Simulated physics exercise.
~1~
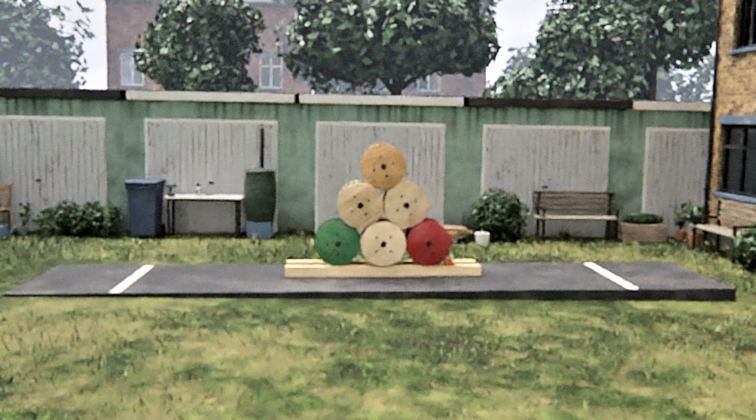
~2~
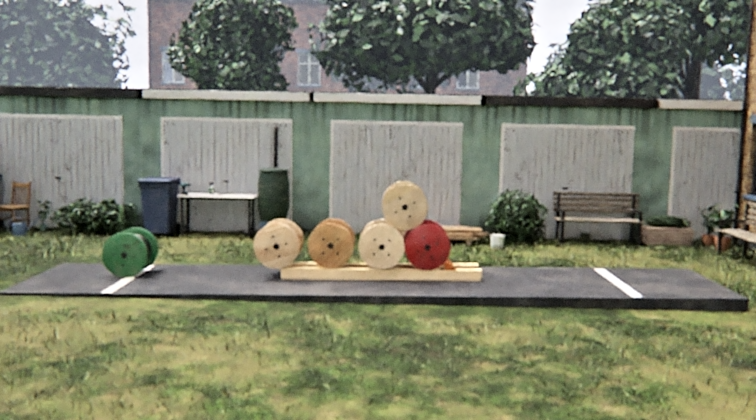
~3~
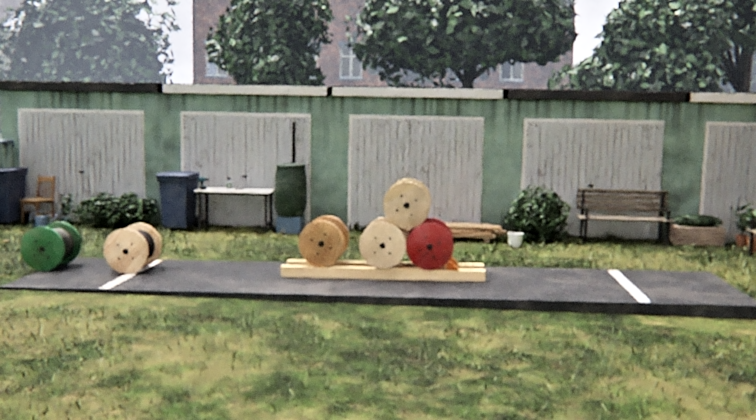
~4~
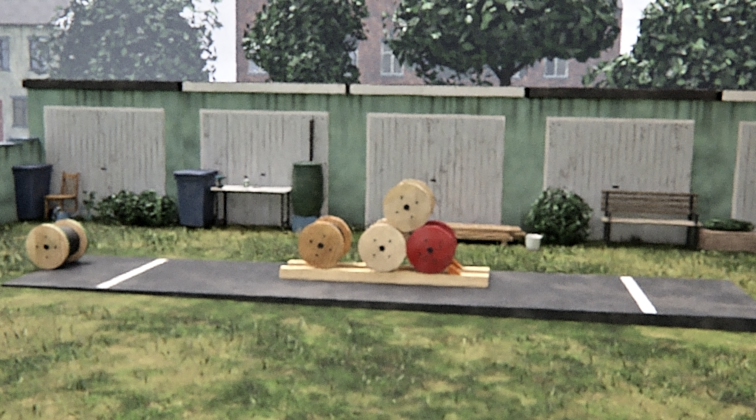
We see a pyramid of six cable reels on timber bearers collapse on its left side, the green reel and then a pale one rolling left across a white line, green leaving view, while red stays on the bearers with three others.
